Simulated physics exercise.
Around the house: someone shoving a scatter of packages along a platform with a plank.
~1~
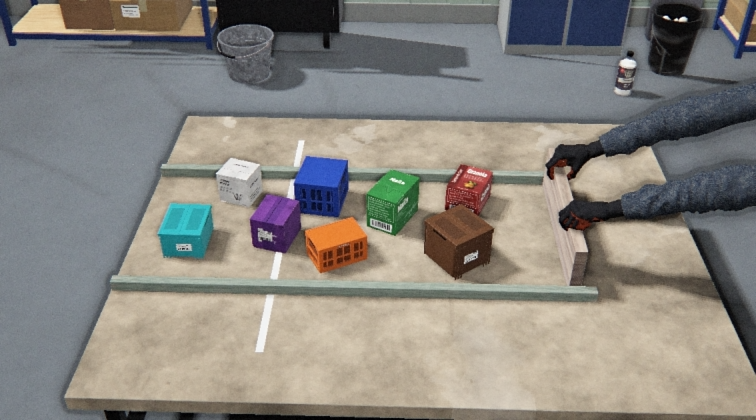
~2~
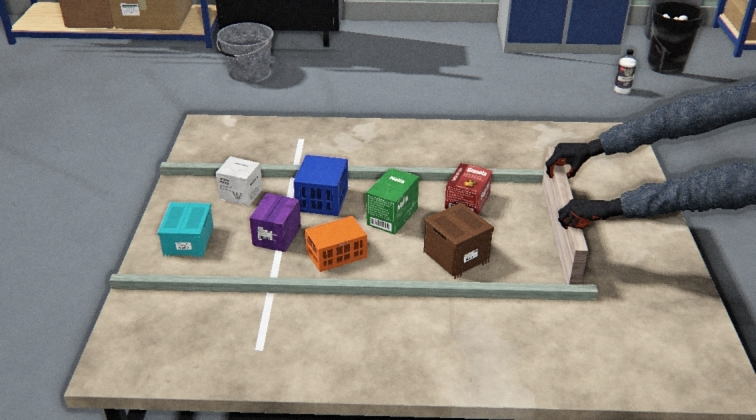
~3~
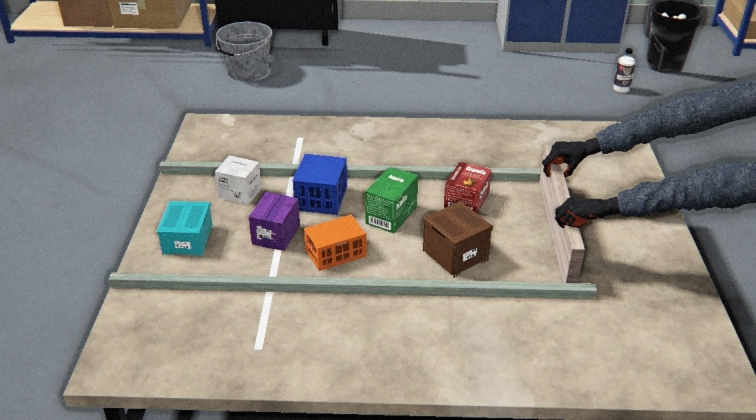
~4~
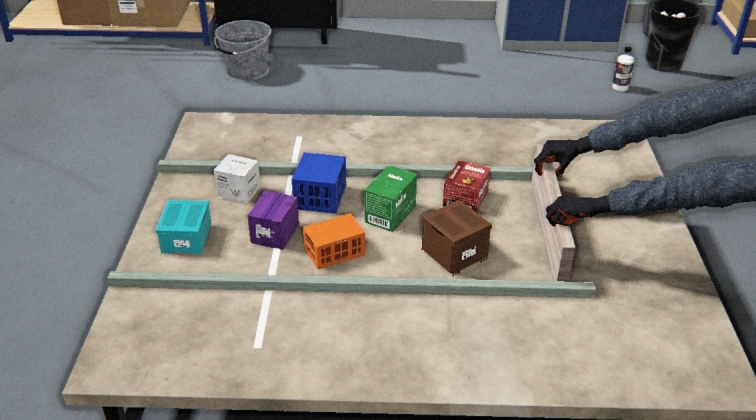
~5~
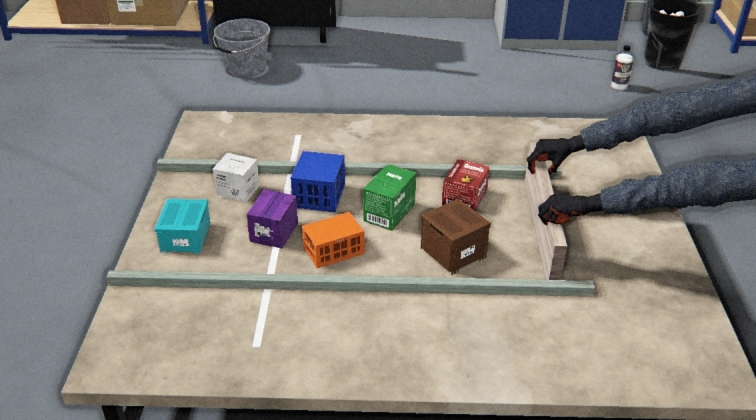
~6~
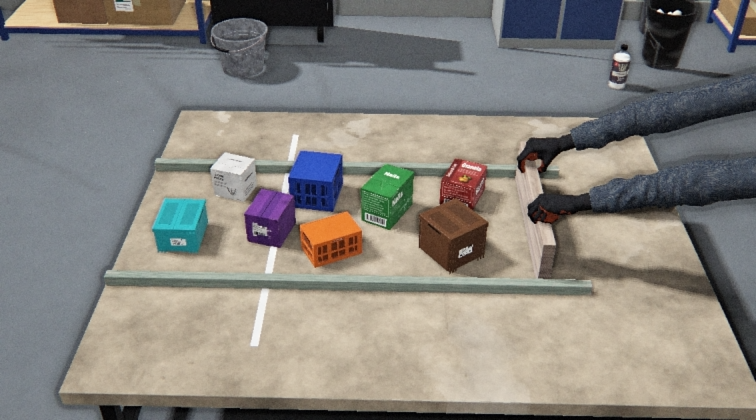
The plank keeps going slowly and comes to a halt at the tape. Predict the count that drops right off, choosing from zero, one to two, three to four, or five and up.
It is going to spill none of them.
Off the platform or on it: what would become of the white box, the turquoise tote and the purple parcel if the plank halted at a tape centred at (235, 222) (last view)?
White box goes down, turquoise tote goes down, purple parcel stays put.
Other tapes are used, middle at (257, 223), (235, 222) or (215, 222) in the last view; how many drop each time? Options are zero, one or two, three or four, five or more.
Taking the places in the order asked: Just one or two, then just one or two, then 1 or 2.
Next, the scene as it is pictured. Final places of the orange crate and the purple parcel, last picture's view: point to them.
Roughly (194, 246) for the first and roughly (192, 221) for the second.
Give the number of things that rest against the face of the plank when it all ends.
The count in contact is 2.
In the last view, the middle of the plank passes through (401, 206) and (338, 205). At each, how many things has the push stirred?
First 5, then 7.
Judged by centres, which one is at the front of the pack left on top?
Answer: The white box.
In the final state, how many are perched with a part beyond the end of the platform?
The overhang total is 2.
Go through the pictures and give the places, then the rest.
Turquoise tote (187, 231); white box (240, 183); purple parcel (276, 224); plank (563, 215); tape (284, 229), in the first picture.
White box (240, 181); blue crate (322, 185), in the second picture.
Purple parcel (275, 221); red box (468, 188), in the third picture.
Turquoise tote (185, 227); green box (391, 198), in the fourth picture.
White box (237, 178); brown tote (455, 237), in the fifth picture.
Turquoise tote (181, 225); white box (234, 177); purple parcel (271, 218); plank (534, 208); tape (278, 223), in the sixth picture.
Soon after, none off yet; turquoise tote at rest near (181, 225); white box at rest near (234, 177); purple parcel at rest near (271, 218).
Then, none off yet; turquoise tote at rest near (181, 225); white box at rest near (234, 177); purple parcel moved a little near (256, 216).
At rest, the number that fall off is zero.
